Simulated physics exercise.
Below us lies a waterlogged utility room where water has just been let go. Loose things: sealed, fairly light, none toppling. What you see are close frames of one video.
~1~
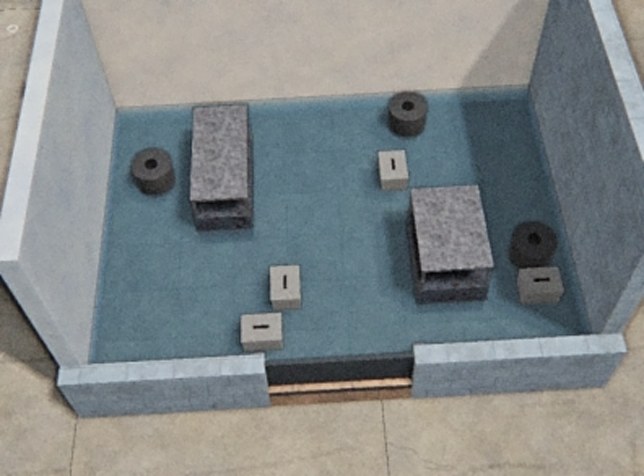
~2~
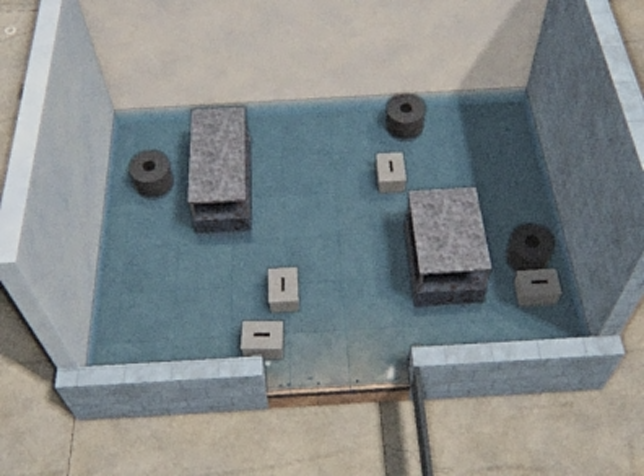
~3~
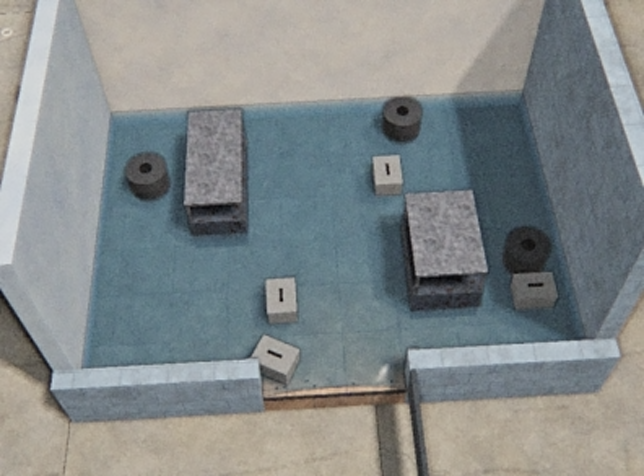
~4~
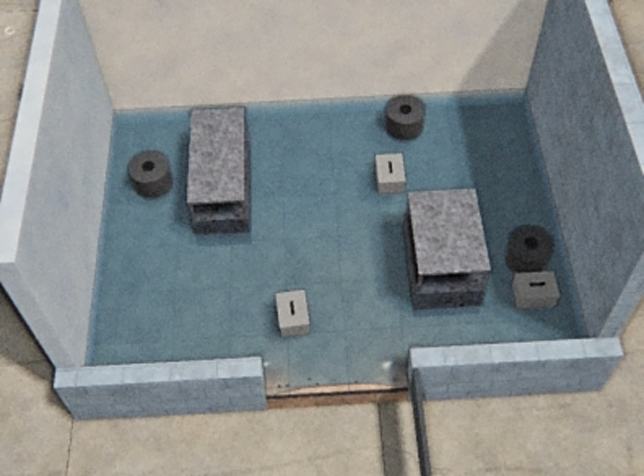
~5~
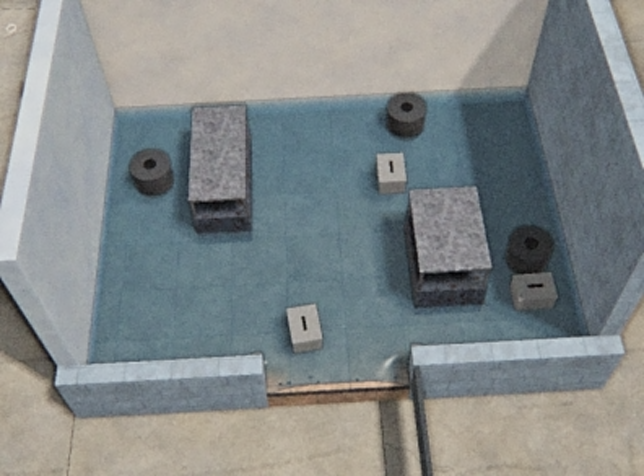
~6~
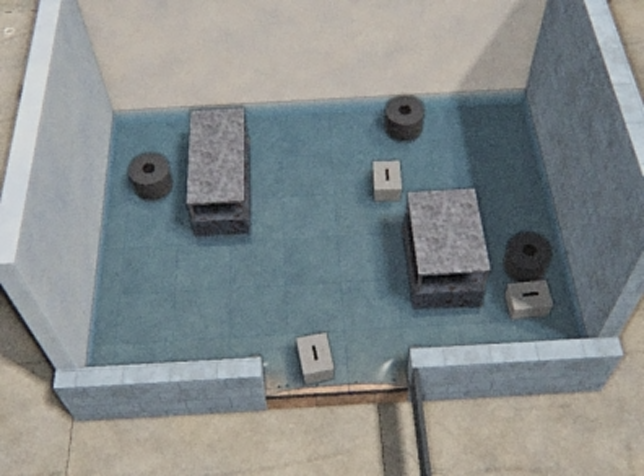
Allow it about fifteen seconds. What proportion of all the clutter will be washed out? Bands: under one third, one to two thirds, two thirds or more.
Two thirds or more.
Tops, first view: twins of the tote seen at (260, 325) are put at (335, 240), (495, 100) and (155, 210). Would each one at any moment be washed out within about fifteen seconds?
Per object, in the order given: Exits at some point / never exits / exits at some point.
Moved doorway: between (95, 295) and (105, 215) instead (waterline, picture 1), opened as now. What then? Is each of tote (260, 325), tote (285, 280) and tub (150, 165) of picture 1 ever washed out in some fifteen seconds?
Escapes, escapes, escapes.
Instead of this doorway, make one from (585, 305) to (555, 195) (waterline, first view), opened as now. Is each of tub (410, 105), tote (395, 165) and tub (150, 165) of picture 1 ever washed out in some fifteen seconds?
Sequentially: Escapes, escapes, remains.
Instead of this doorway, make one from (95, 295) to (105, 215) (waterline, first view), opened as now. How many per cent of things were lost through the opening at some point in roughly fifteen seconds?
About 40 %.
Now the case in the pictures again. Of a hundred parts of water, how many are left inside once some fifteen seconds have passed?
I'd say close to 46 percent.
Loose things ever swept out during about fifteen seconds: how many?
Result - 5.
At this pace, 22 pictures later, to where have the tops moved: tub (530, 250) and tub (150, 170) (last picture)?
My guess is close to (409, 332), then close to (160, 259).
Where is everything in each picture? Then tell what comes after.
A tote at (285, 282), afloat; a tote at (542, 280) floats; 0 of 7 have shifted, in the first frame.
A tote at (283, 285) floats; a tote at (539, 282) floats; 1 of 7 have shifted, in the second frame.
A tote at (281, 295) floats, close to its start; a tote at (536, 285), afloat; 2 of 7 have shifted, in the third frame.
A tote at (292, 308) floats, close to its start; a tote at (537, 285) floats; 2 of 7 have shifted, in the fourth frame.
A tote at (304, 324) floats, a stride from its start; a tote at (535, 286) floats, close to its start; 3 of 7 have shifted, in the fifth frame.
A tote at (315, 353) floats, a stride from its start; a tote at (530, 295), afloat, close to its start; 5 of 7 have shifted, in the sixth frame.
A moment on, 2 of 7 are out; 5 afloat.
Next, 3 of 7 are out; 4 afloat.
Later, 4 of 7 are out; 3 afloat.
In the end, 5 of 7 are out; 2 afloat.
